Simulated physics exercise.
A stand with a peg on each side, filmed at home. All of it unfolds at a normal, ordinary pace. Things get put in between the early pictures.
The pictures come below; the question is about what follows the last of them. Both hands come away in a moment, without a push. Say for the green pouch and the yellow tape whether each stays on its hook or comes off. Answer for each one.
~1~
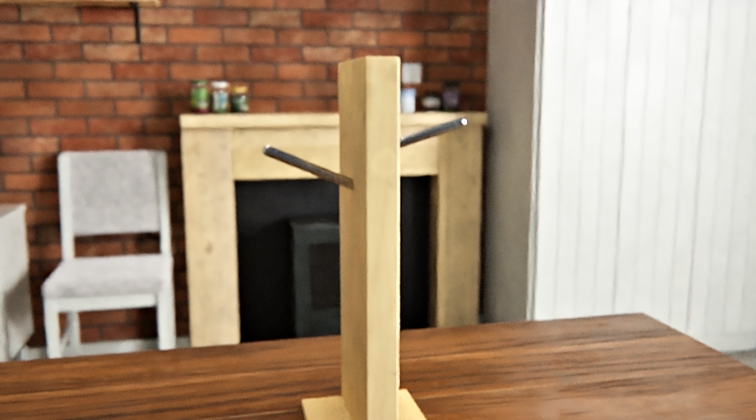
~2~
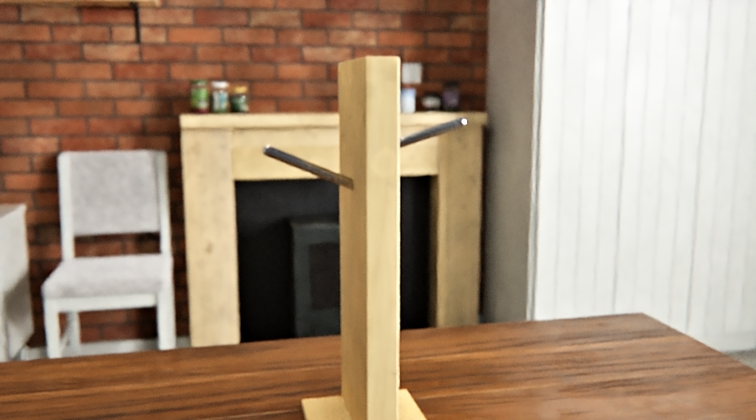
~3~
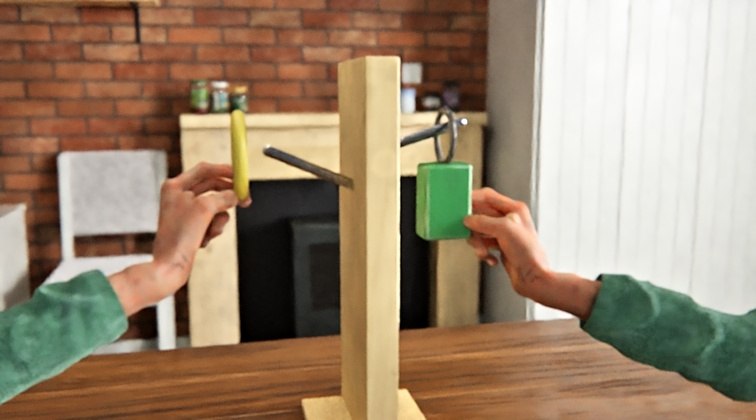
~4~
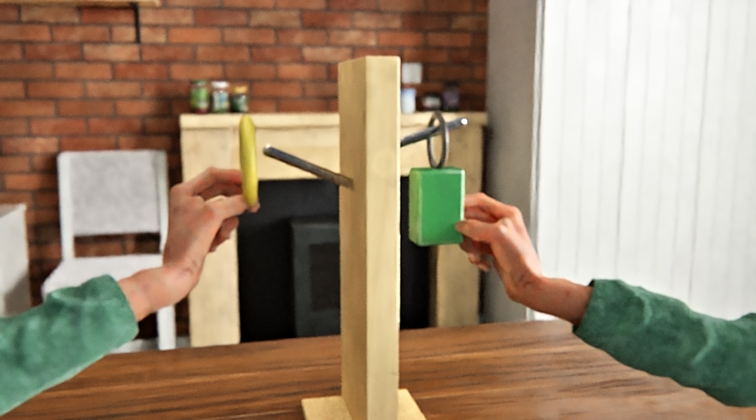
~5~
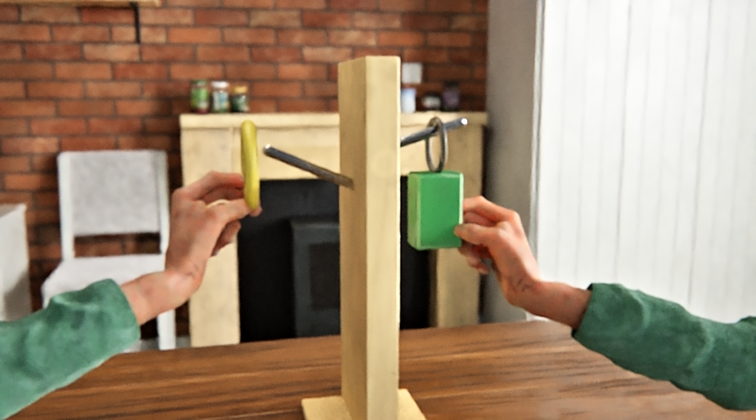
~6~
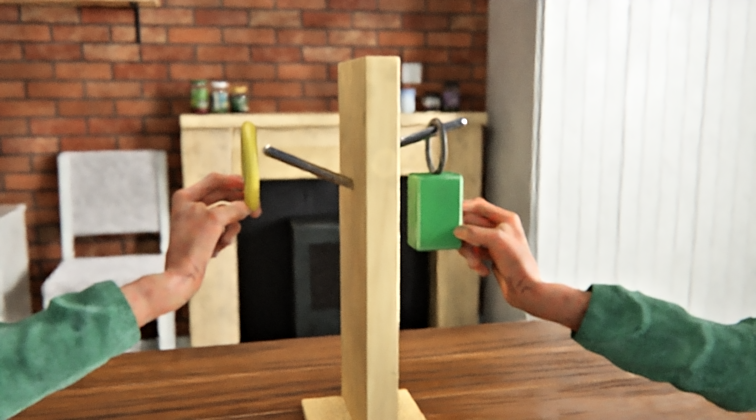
Outcome: The green pouch is going to keep its grip, the yellow tape is going to lose its grip.
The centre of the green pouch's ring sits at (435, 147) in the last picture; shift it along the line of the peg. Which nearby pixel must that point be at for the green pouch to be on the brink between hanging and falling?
About (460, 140).
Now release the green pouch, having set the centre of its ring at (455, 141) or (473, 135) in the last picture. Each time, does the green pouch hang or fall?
In order, it is held, then it is not held.
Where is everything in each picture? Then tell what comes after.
Peg stand (365, 254), in the first picture.
Peg stand (365, 254), in the second picture.
Still on the way; green pouch (444, 172); peg stand (365, 254), in the third picture.
Still on the way; yellow tape (248, 162); peg stand (365, 254), in the fourth picture.
Still on the way; green pouch (435, 181); peg stand (365, 254), in the fifth picture.
In place, still held; green pouch (435, 183); yellow tape (250, 168); peg stand (365, 254), in the sixth picture.
Then, 0.18 s after the last picture, green pouch tipped 11° from how it was near (421, 191); yellow tape falling near (252, 254).
At rest, the green pouch remains hooked, near (409, 195); the yellow tape drops to the table, near (257, 408).
